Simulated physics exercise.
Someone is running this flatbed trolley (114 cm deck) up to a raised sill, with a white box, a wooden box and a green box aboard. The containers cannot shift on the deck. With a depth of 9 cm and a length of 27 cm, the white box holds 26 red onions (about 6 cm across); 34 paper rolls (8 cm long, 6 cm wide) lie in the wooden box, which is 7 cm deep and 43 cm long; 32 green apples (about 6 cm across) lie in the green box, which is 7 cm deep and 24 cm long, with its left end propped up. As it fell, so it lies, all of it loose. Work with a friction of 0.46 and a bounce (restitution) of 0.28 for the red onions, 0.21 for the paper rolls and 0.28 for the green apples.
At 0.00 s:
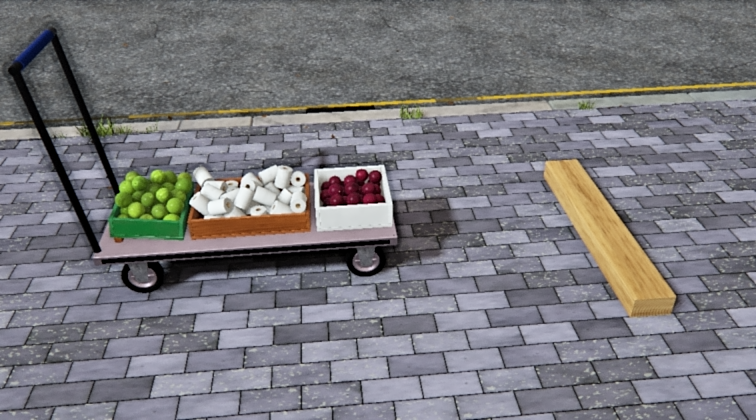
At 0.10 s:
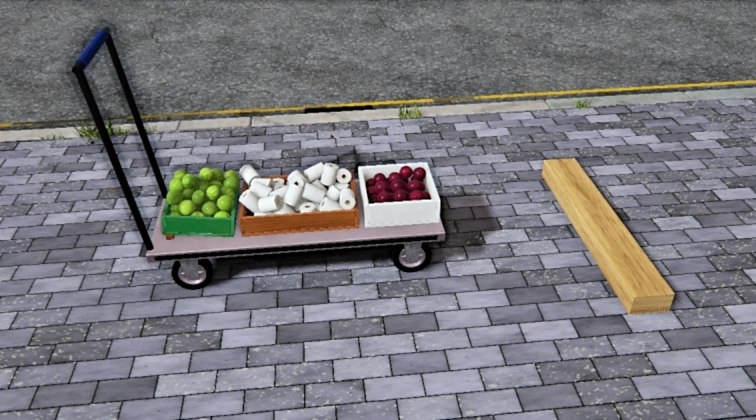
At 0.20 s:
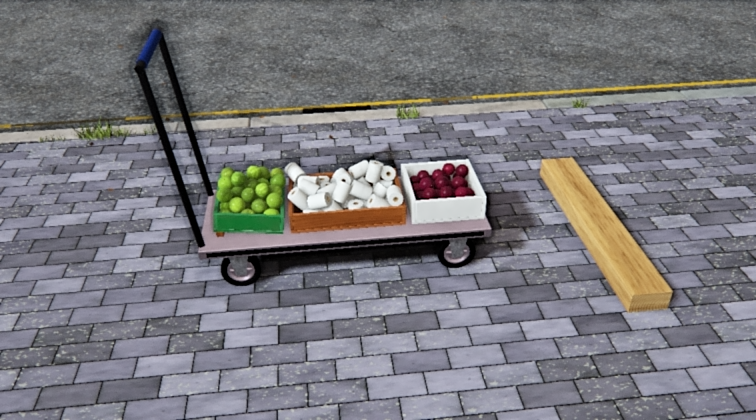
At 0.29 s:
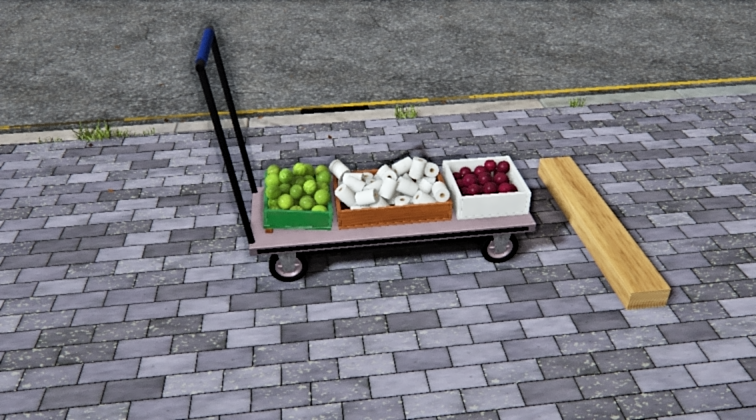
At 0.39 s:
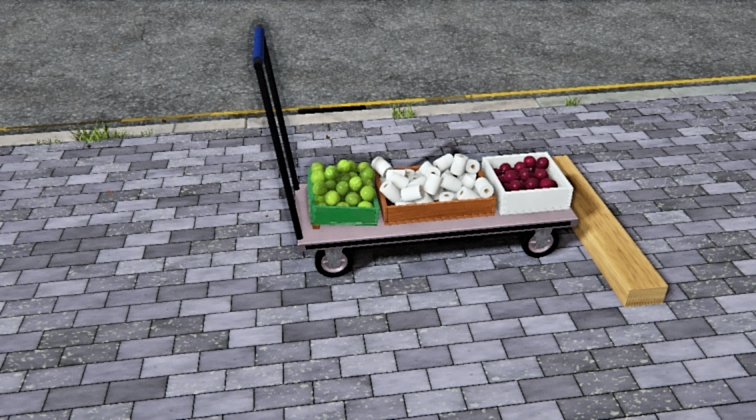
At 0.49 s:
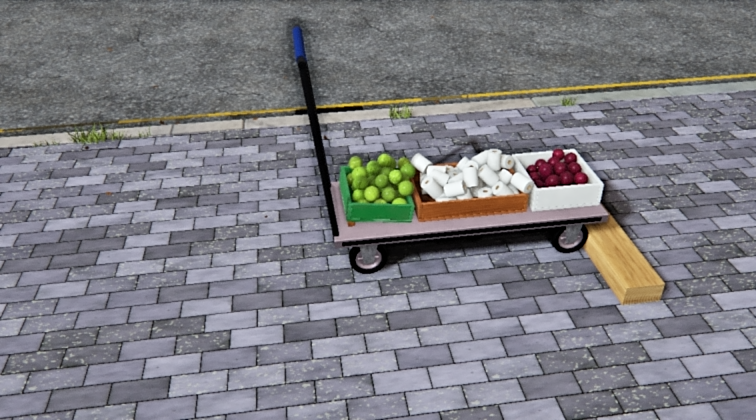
On a brick pavement beside a road, a flatbed trolley carrying boxes of green apples, white paper rolls and dark red onions rolled steadily right, up to a wooden beam lying across its path.
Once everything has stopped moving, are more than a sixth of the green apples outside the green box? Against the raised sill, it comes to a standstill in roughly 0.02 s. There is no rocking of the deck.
Yes.
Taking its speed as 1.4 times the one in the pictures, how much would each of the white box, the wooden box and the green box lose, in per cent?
White box 10, wooden box 40, green box 60 per cent.
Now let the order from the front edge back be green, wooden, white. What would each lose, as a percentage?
White box 0 %, wooden box 10 %, green box 40 %.
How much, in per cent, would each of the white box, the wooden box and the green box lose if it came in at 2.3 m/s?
White box 0 %, wooden box 30 %, green box 60 %.
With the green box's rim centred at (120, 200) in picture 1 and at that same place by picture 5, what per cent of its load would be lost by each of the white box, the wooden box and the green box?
White box 0 %, wooden box 30 %, green box 50 %.
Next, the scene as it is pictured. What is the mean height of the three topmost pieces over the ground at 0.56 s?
Mean height: Some 42 cm.
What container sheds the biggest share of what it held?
Result: Green box.
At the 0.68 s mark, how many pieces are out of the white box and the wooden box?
The white box is at about 0 and the wooden box at about 5.
After 0.56 s, 0 of 26 out of the white box, 2 of 34 out of the wooden box and 7 of 32 out of the green box.
After 0.68 s, 0 of 26 out of the white box, 5 of 34 out of the wooden box and 11 of 32 out of the green box.
After 0.91 s, 0 of 26 out of the white box, 7 of 34 out of the wooden box and 12 of 32 out of the green box.
Final count (at 1.41 s), 0 of 26 out of the white box, 8 of 34 out of the wooden box and 12 of 32 out of the green box. Asked share, 12 of 32, 38 per cent.
